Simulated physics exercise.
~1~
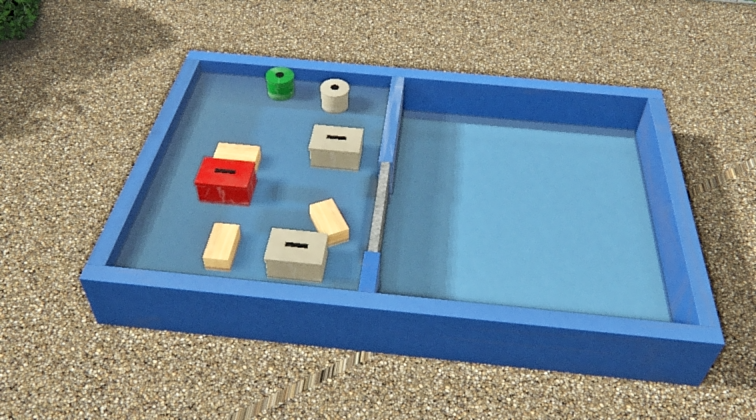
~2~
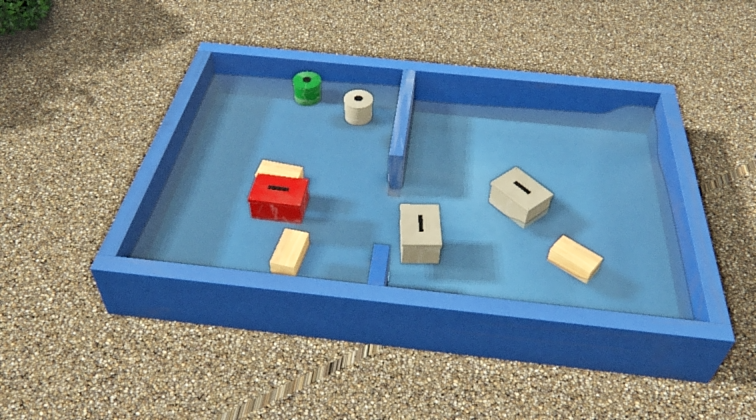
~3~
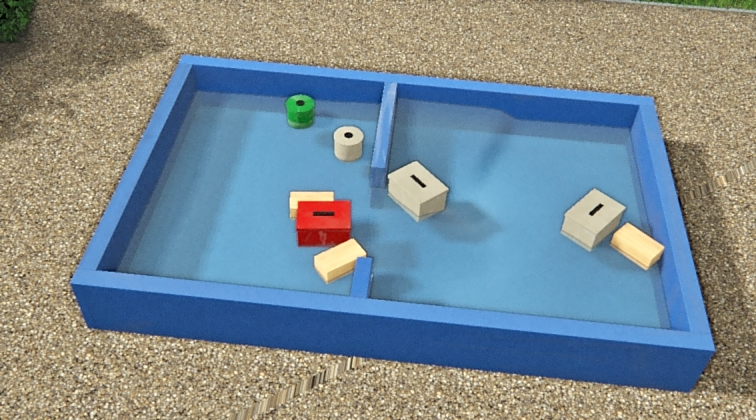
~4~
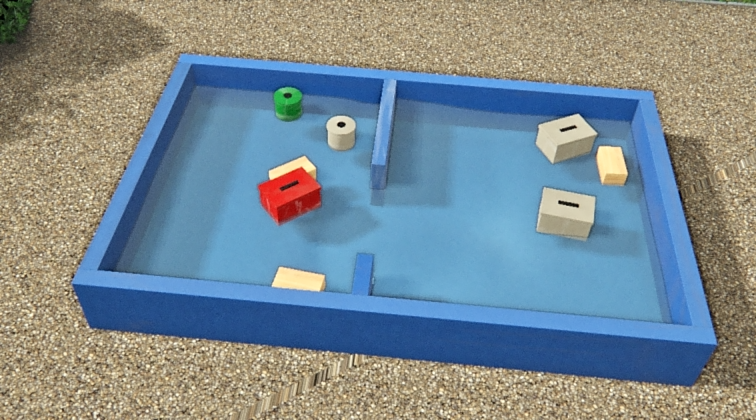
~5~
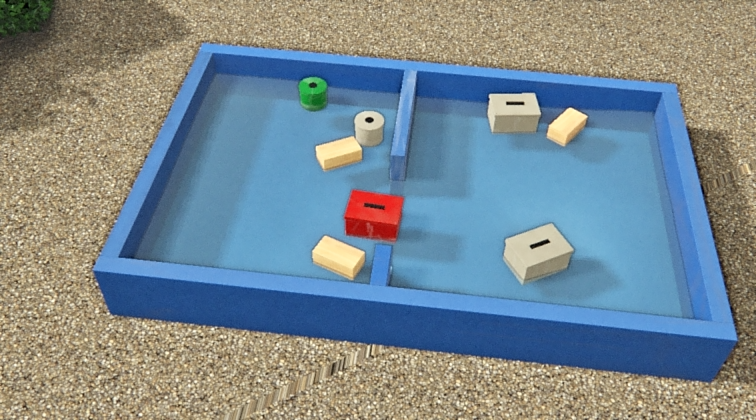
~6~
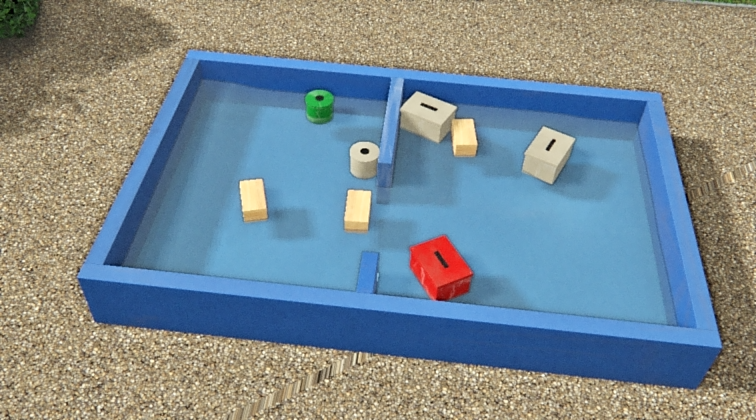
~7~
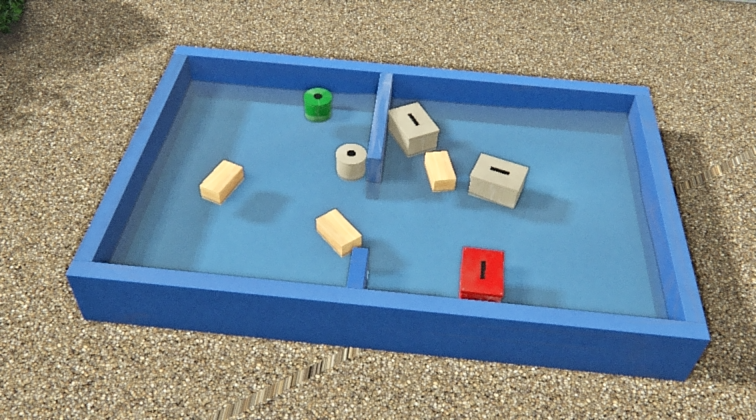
The clip shows floating boxes, blocks and round tubs in a divided blue water tank as two grey boxes and a wooden block drift right through the gap, then circle back leftward; the red box follows through, while the green tub ends left of the divider.
